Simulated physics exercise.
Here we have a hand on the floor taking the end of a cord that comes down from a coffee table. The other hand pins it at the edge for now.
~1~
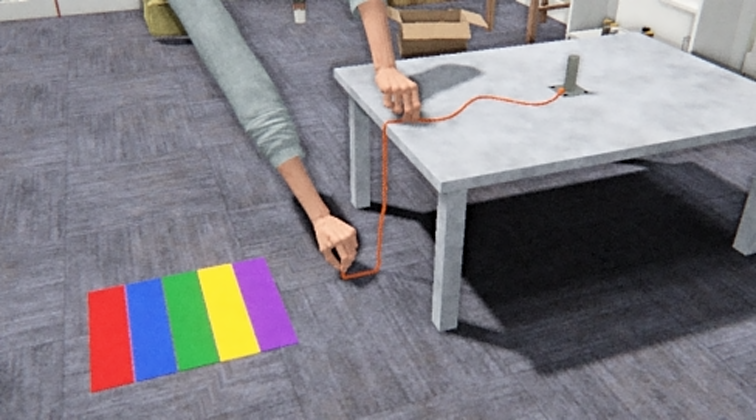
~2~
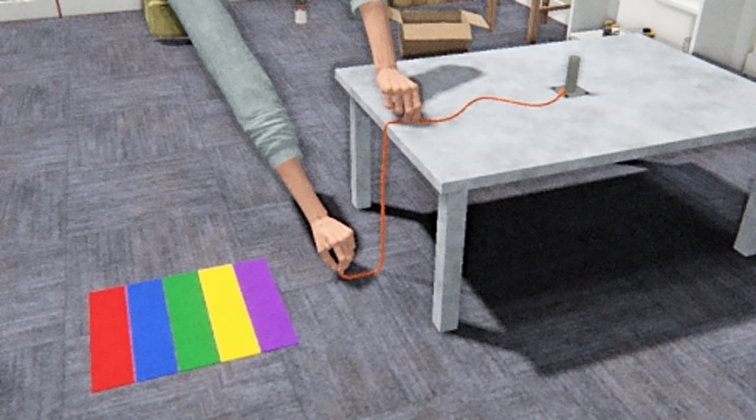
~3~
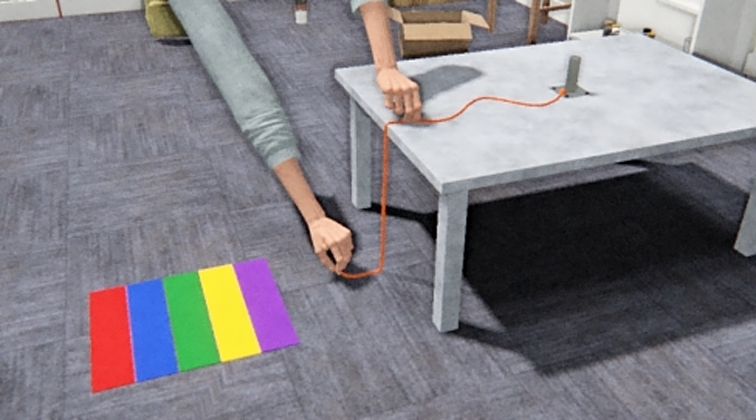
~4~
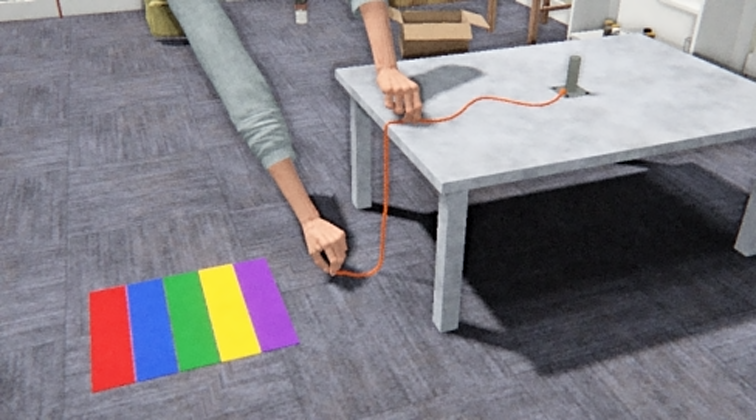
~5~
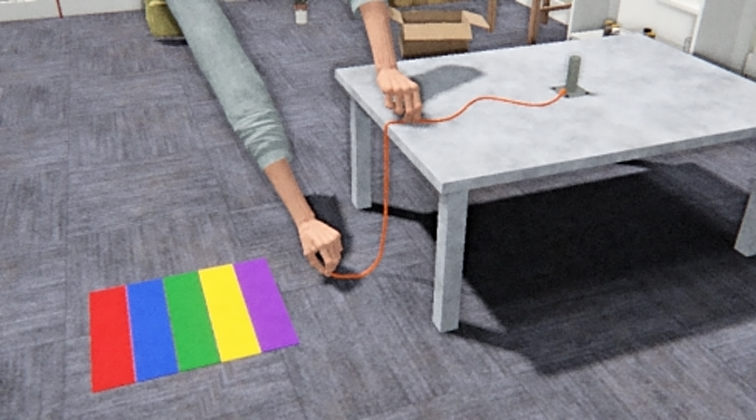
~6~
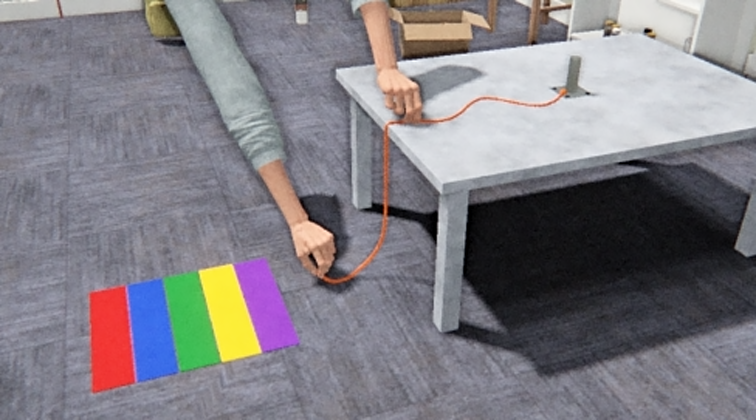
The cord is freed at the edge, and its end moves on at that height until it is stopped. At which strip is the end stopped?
It halts on the green strip.
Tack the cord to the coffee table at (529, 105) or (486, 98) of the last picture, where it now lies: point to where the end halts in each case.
In that order: (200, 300) and (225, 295).
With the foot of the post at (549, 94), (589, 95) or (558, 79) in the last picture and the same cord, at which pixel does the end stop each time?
About (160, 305), (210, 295) and (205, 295).
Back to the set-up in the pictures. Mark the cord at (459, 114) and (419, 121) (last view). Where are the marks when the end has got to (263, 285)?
At (428, 116), then (386, 129).
A little later, end near (263, 285); over purple.
Next, end near (217, 295); over yellow.
When it is tight, end near (189, 301); over green. Over green.
